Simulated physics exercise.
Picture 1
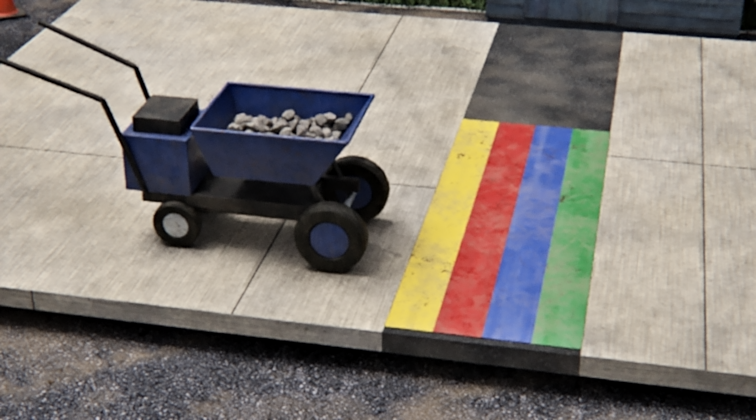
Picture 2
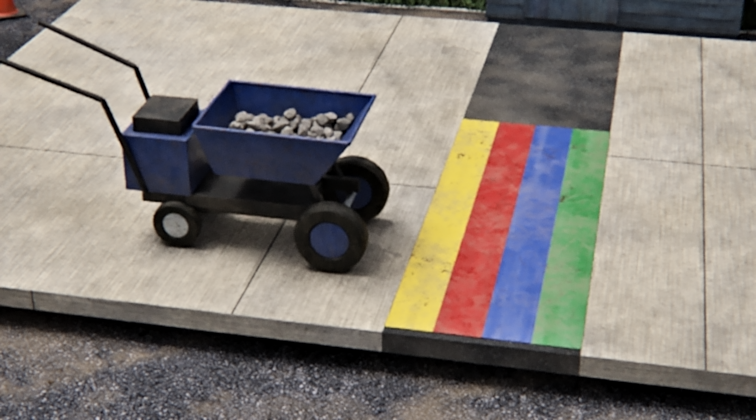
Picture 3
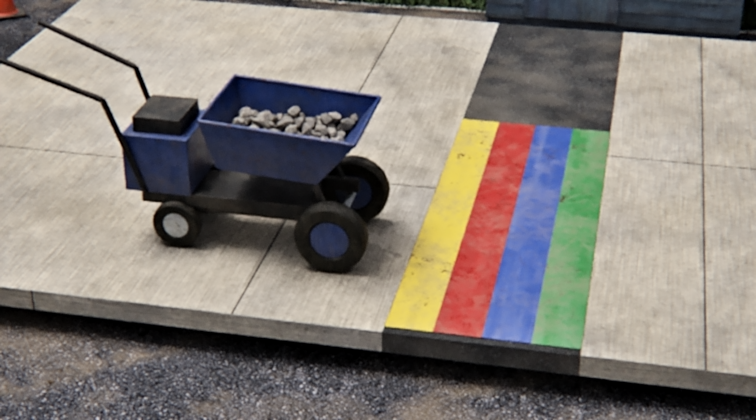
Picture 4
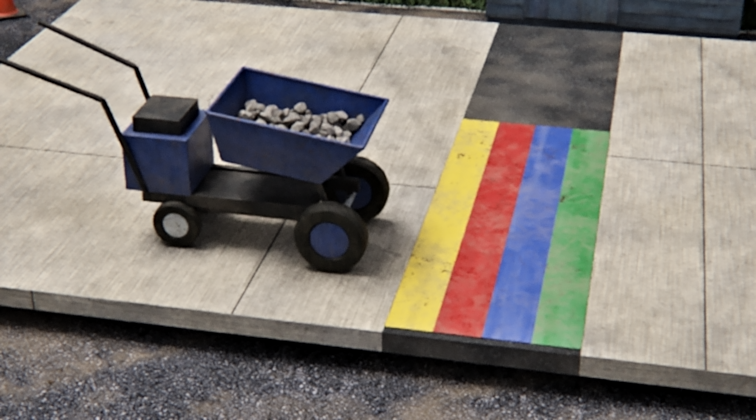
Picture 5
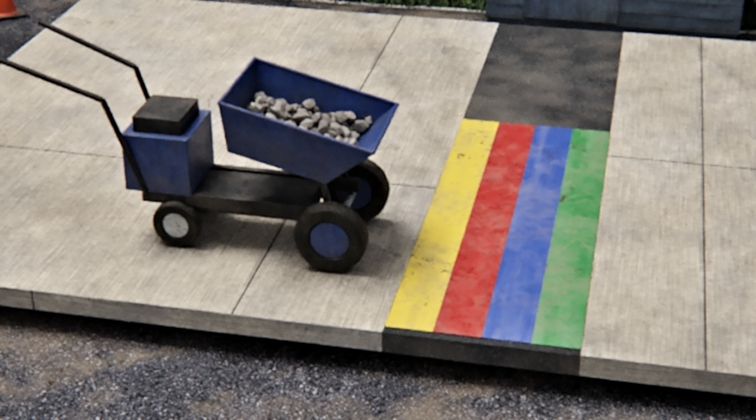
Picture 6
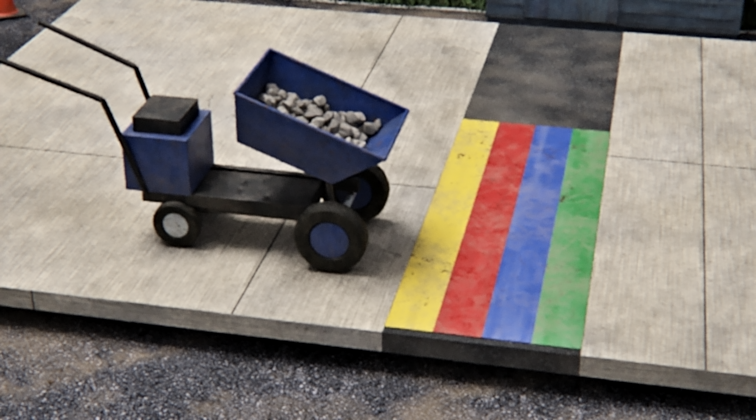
The blue skip of a motor barrow tilts steadily toward the right, carrying broken stones.
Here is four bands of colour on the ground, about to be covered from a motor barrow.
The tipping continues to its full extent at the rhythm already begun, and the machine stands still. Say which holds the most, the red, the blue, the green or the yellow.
I would say the red one.
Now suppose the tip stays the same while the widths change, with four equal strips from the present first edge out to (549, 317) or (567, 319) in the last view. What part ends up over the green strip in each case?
Shares: Close to 20 %; close to 10 %.
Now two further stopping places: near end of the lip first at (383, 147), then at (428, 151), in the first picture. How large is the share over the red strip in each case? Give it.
Close to 30 in a hundred, and close to 0 in a hundred.
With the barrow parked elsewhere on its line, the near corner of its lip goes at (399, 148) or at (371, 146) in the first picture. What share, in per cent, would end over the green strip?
Roughly 30 per cent at the first spot and 20 per cent at the second.
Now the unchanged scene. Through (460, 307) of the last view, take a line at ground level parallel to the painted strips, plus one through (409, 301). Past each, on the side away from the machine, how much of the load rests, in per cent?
That's 60 in a hundred for the first and 100 in a hundred for the second.
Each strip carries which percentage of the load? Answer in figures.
The yellow strip takes 15 per cent, the red strip 45, the blue strip 25 and the green strip 10.
Soon, skip tipped steeply; all in the skip.
A while on, skip tipped right over; nearly all in the skip; a stray few over the yellow strip; a small part over the red strip.
Towards the end, skip tipped right over; about a quarter in the skip; a small part over the yellow strip; about half over the red strip; about a quarter over the blue strip; a small part over the green strip.
Finally, skip tipped right over; a stray few in the skip; about a quarter over the yellow strip; about half over the red strip; about a quarter over the blue strip; a small part over the green strip; a stray few off the paint.
